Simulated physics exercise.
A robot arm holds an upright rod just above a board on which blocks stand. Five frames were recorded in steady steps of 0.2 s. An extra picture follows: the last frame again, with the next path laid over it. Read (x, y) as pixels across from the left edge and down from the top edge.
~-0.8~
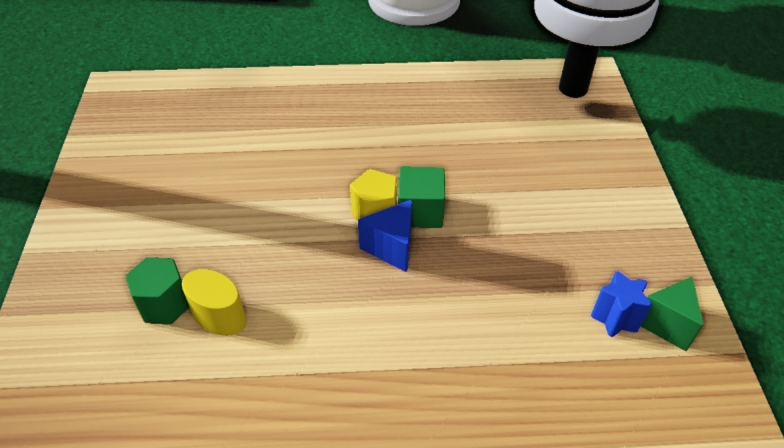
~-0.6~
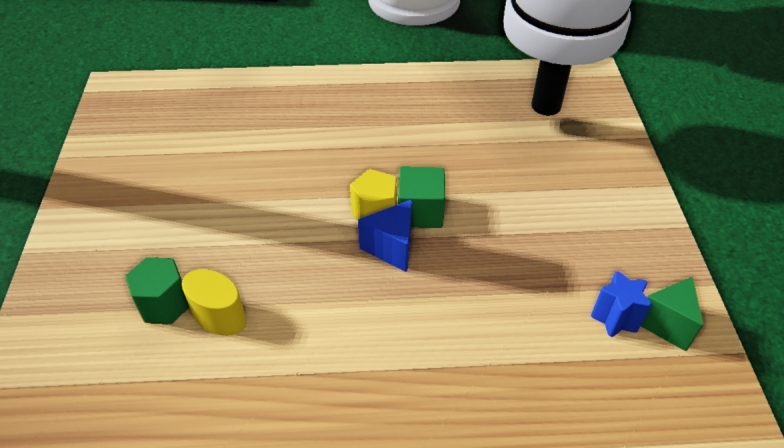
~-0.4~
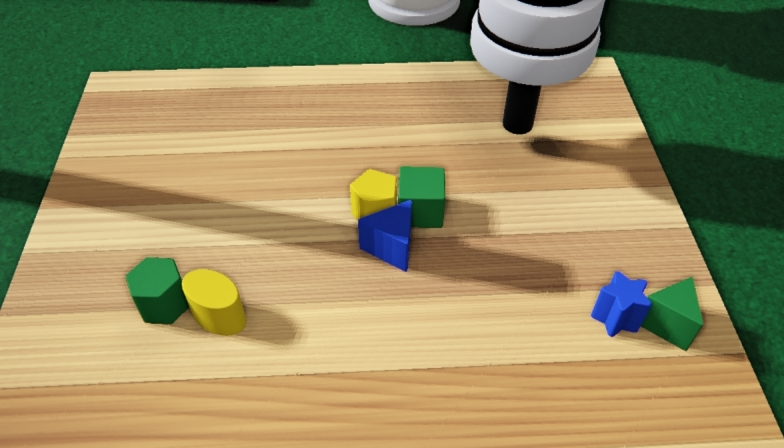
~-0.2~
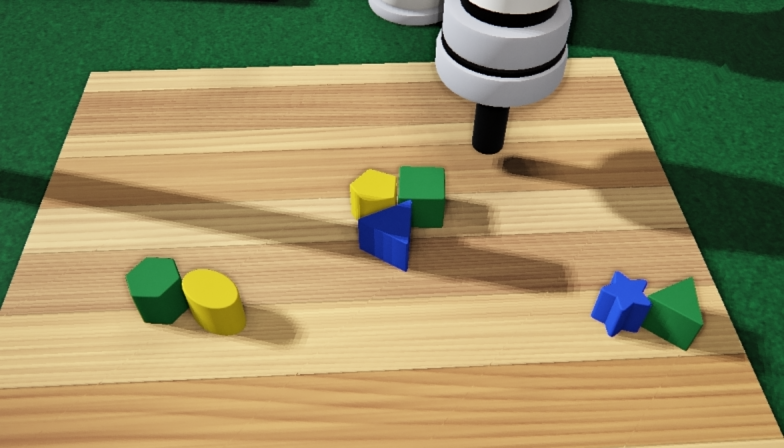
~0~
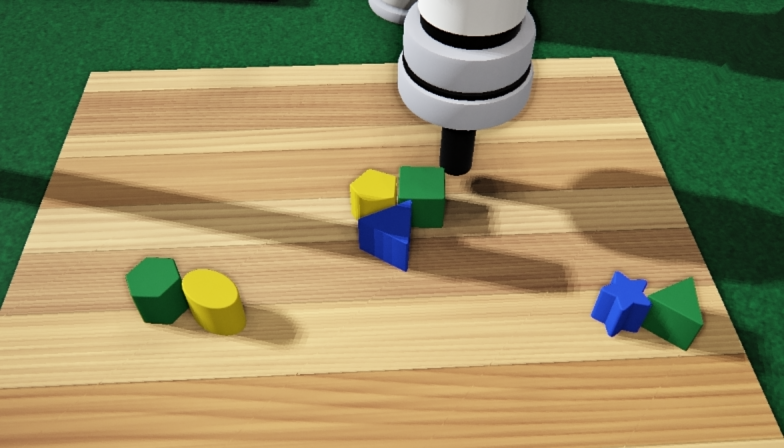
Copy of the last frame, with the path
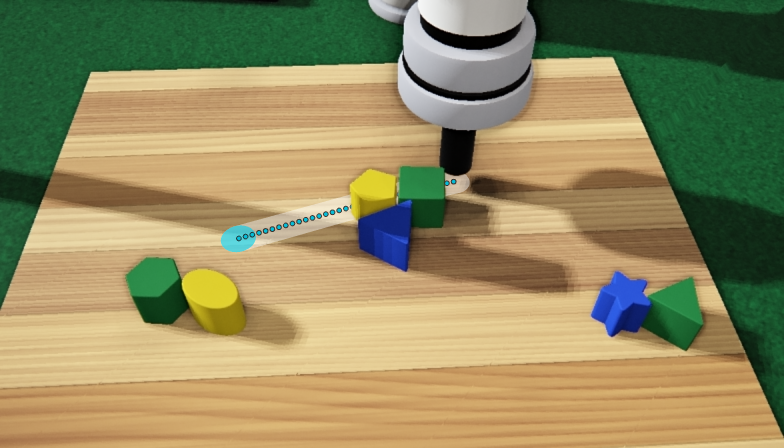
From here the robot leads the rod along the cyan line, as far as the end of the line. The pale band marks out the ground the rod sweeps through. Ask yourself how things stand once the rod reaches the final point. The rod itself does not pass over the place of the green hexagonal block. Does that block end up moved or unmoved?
If the rod follows that path, the green hexagonal block stays in its place.
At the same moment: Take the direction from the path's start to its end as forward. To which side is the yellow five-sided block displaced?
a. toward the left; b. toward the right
(a)
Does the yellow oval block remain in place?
I expect so.
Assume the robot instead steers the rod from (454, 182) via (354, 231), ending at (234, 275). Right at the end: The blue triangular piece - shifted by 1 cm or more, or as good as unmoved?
At the end, its place is different.
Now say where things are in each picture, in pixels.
In the first picture, tip of the rod (573, 89), middles of tops, green hexagonal block (152, 276), yellow oval block (210, 288), yellow five-sided block (375, 185), blue triangular piece (392, 220), green square block (422, 182).
In the second picture, rod (546, 107), nothing pushed.
In the third picture, rod (518, 125), nothing pushed.
In the fourth picture, rod (487, 145), nothing pushed.
In the fifth picture, rod (455, 165), green hexagonal block (152, 276), yellow oval block (210, 288), yellow five-sided block (375, 185), blue triangular piece (392, 220), green square block (422, 182).
The line goes from (454, 182) directly to (238, 239).
The first path, step by step. One third of the way, rod (384, 182); yellow five-sided block (356, 192), turned 15° anticlockwise; blue triangular piece (393, 228), turned 25° clockwise; green square block (412, 193), turned 20° anticlockwise.
Two thirds of the way, rod (311, 201); yellow five-sided block (316, 217), turned 105° anticlockwise; blue triangular piece (393, 228), turned 25° clockwise; green square block (412, 193), turned 20° anticlockwise.
At the end, rod (234, 222); green hexagonal block unmoved; yellow oval block unmoved; yellow five-sided block (312, 218), turned 120° anticlockwise; blue triangular piece (393, 228), turned 25° clockwise; green square block (412, 193), turned 20° anticlockwise.
